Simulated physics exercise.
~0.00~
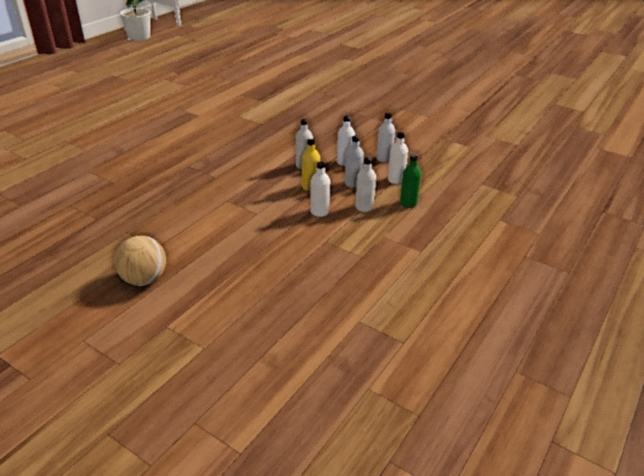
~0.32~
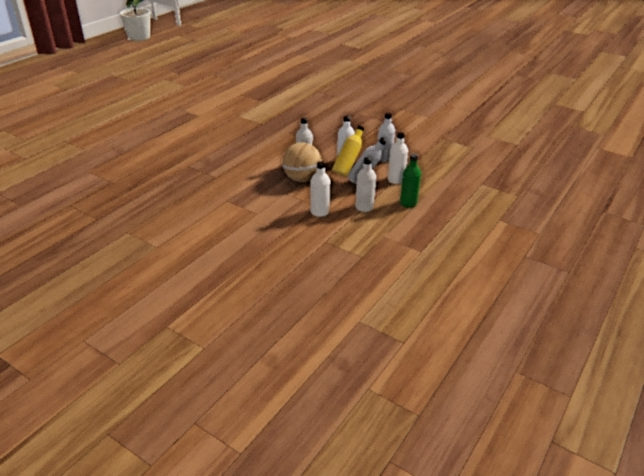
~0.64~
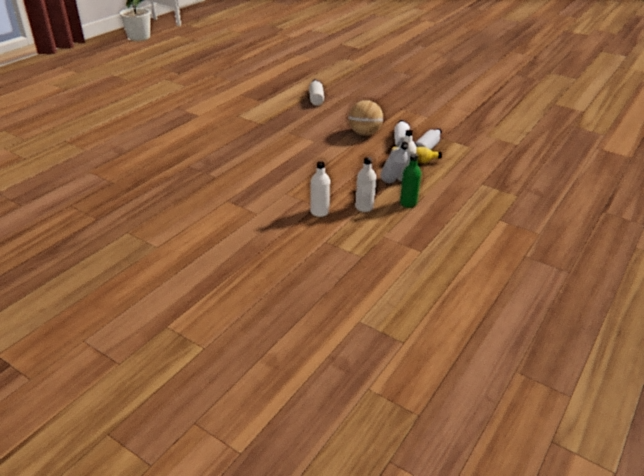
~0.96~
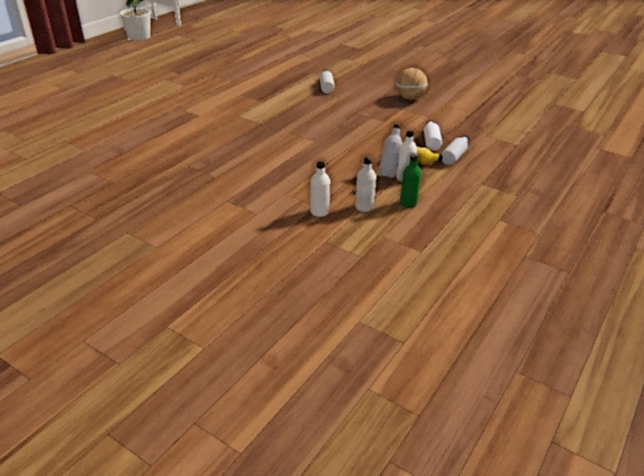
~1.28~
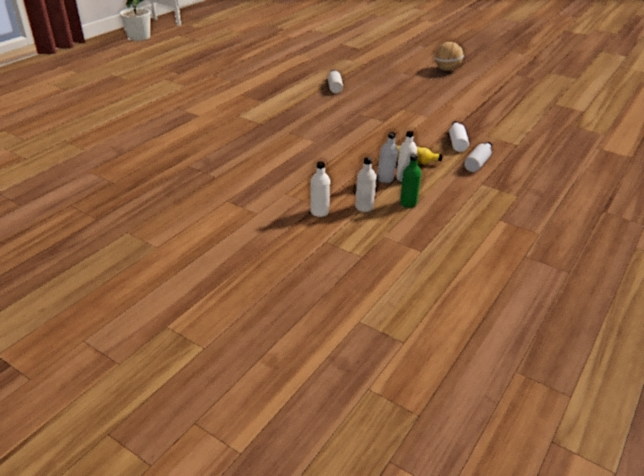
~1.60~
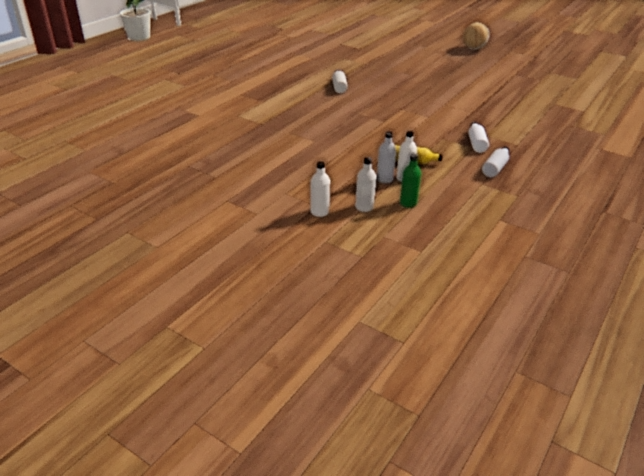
The clip opens on a wooden floor where nine capped bottles, mostly white and grey with one yellow and one green, stand in a cluster to the right of a pale brown ball. The ball rolls right and away into the group, tipping the yellow bottle over and making a grey one lean. It passes through toward the back, leaving the yellow bottle flat and other bottles toppled. The leaning grey bottle settles upright, while two fallen white ones roll off to the right. Finally, four bottles lie down, five stand, including the unmoved green one, and the ball is still rolling away.
